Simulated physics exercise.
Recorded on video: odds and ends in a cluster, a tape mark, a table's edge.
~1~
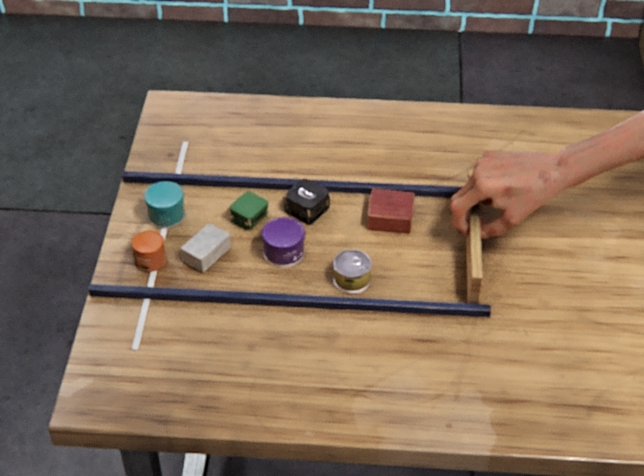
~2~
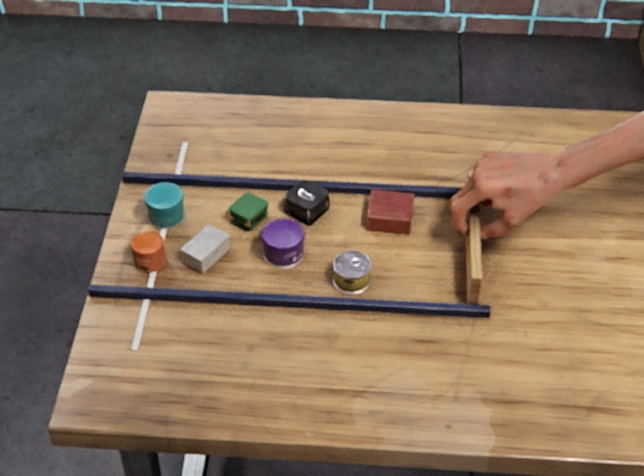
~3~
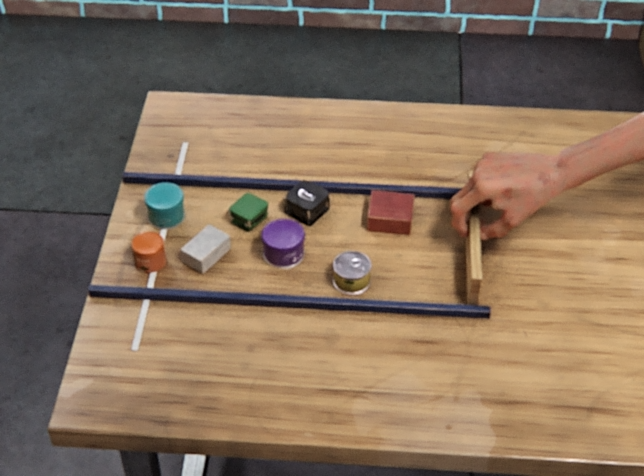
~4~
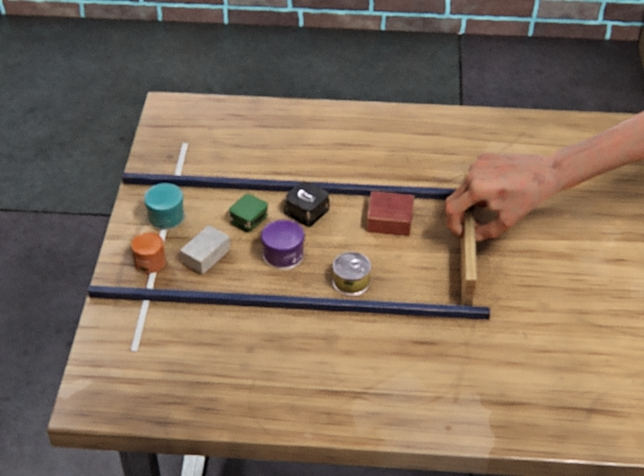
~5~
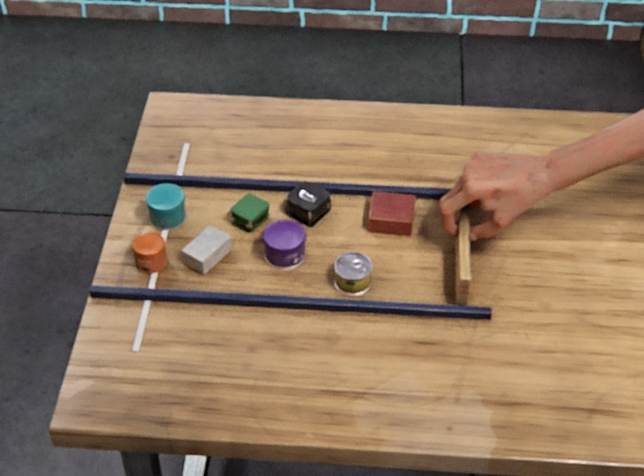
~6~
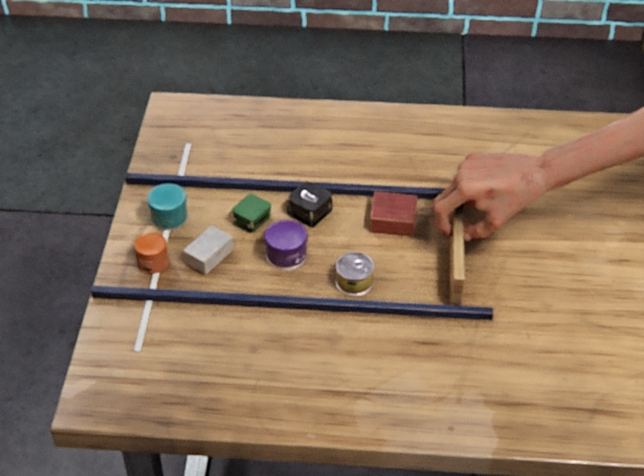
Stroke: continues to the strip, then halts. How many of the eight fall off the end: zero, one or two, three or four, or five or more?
I predict that three of them or four will leave the table.
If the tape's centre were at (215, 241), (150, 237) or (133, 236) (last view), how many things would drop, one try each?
In order, the counts are 0, 5 and 5.
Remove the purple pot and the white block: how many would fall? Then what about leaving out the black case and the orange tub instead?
The answer is 2 and then 1.
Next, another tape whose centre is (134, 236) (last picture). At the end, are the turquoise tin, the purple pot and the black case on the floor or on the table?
Result - the turquoise tin is gone, the purple pot is safe, the black case is gone.
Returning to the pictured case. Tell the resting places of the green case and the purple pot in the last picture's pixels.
They finish at roughly (113, 222) and (142, 235) respectively.
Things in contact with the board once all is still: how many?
Result: 3 in all.
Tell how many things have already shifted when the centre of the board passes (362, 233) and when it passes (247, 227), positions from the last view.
At the first point the count is 3, at the second it's 7.
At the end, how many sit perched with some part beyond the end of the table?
It comes to 2.
Soon after, none off yet; orange tub at rest near (152, 253); turquoise tin at rest near (168, 207); white block at rest near (209, 250).
After that, none off yet; orange tub at rest near (152, 253); turquoise tin at rest near (168, 207); white block at rest near (207, 252).
And then, none off yet; orange tub displaced about its own width near (119, 253); turquoise tin displaced about its own width near (118, 209); white block displaced about its own width near (149, 252).
In the end, the number that fall off is three or four; gone, black case, turquoise tin and orange tub.
